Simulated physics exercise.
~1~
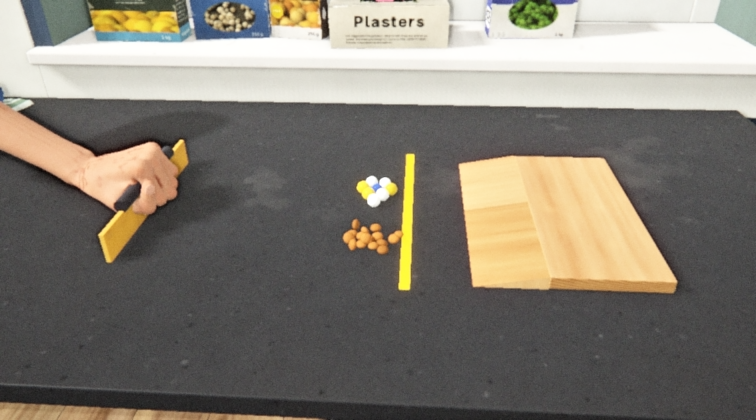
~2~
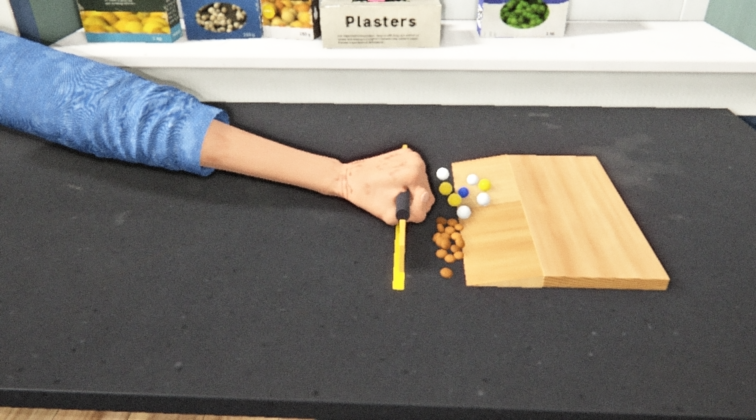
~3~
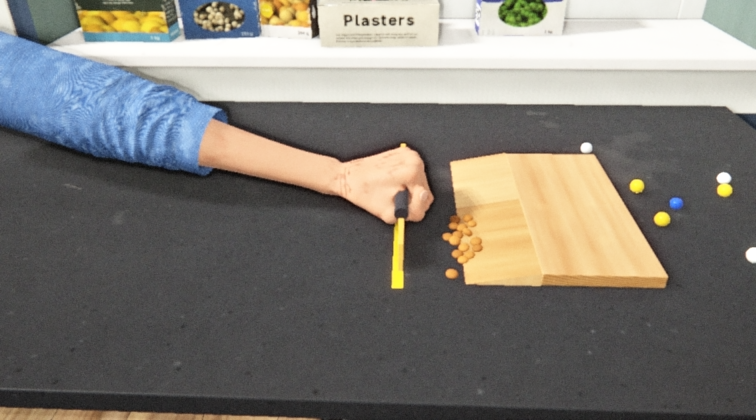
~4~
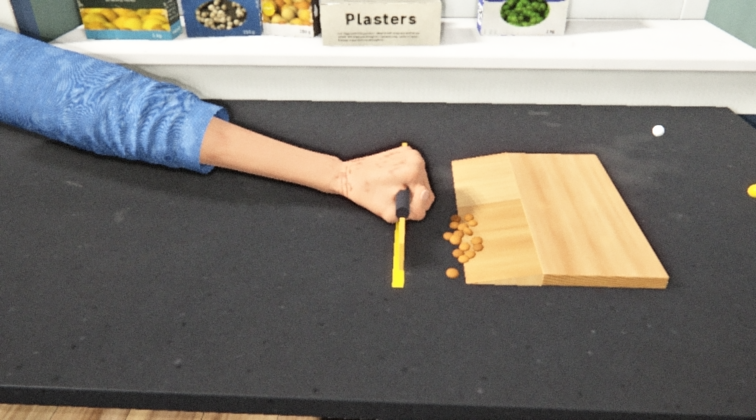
On a dark countertop, a hand sweeping a scraper to yellow tape, nuts stopping at a wooden ramp's foot, balls rolling over and beyond.
